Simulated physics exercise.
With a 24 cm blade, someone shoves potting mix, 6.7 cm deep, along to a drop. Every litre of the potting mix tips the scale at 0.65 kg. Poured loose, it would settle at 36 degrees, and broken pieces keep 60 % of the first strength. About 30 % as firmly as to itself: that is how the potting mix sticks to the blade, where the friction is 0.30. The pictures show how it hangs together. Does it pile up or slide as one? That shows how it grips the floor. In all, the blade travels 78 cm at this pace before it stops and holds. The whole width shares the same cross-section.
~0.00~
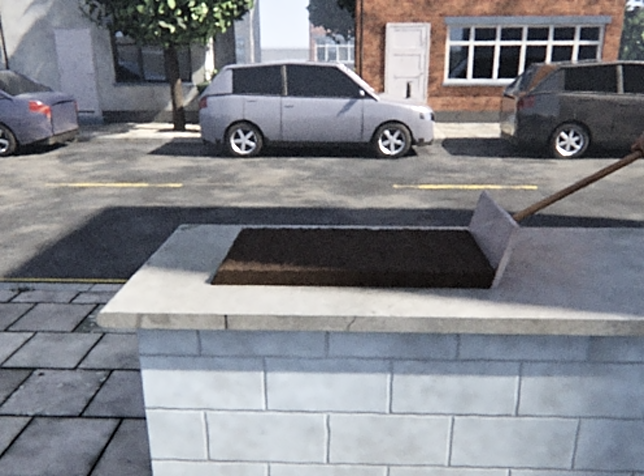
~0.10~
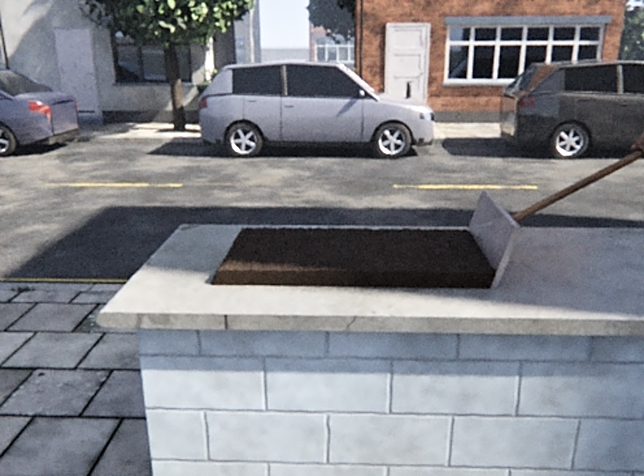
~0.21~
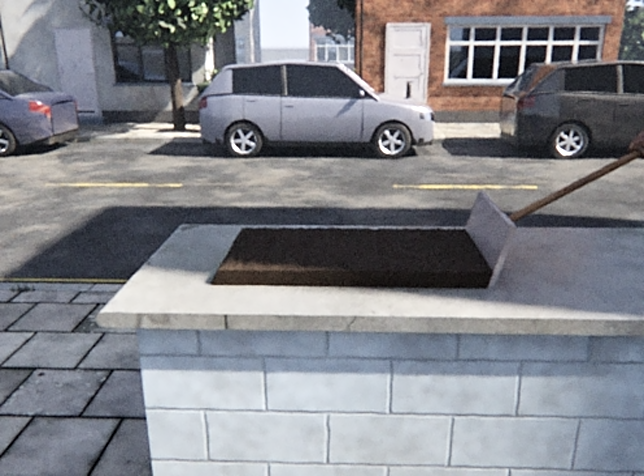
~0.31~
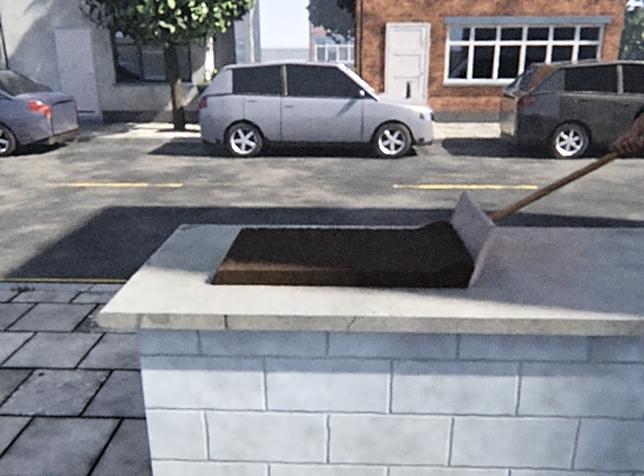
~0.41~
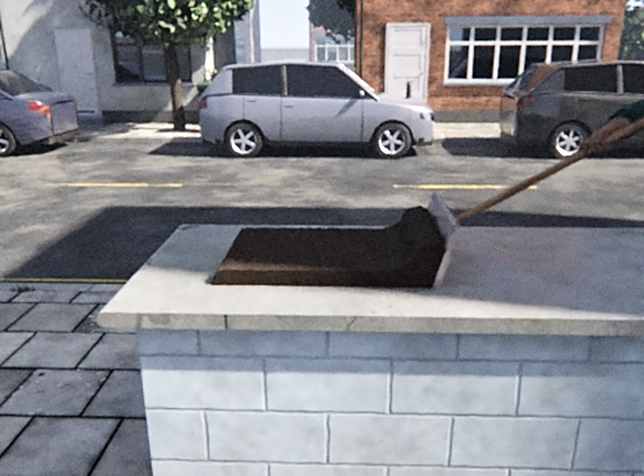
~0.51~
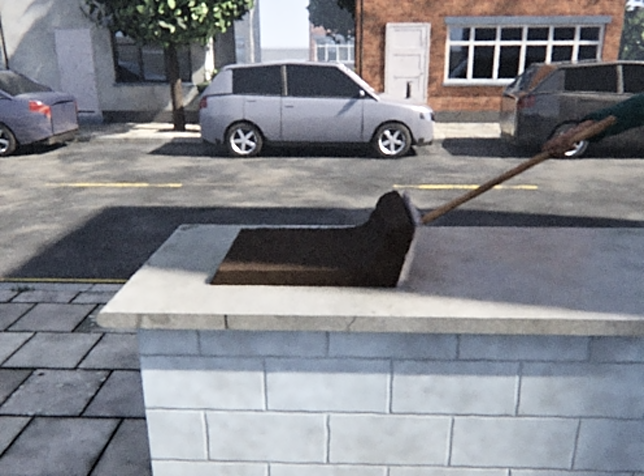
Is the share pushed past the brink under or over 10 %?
Result: South of 10 %.
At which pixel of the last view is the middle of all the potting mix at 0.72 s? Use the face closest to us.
Close to (284, 264) in the last picture.
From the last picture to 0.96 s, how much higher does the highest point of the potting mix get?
Measured change: Around 6 cm.
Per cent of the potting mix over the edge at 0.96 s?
That comes to about 0 per cent.
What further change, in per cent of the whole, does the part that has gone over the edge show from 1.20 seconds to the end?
Roughly 0 %.
After 0.72 s, 0 % has gone over the edge.
After 0.96 s, 0 % has gone over the edge.
After 1.20 s, 0 % has gone over the edge.
After 1.44 s, 0 % has gone over the edge.
After 1.88 s, 0 % has gone over the edge.
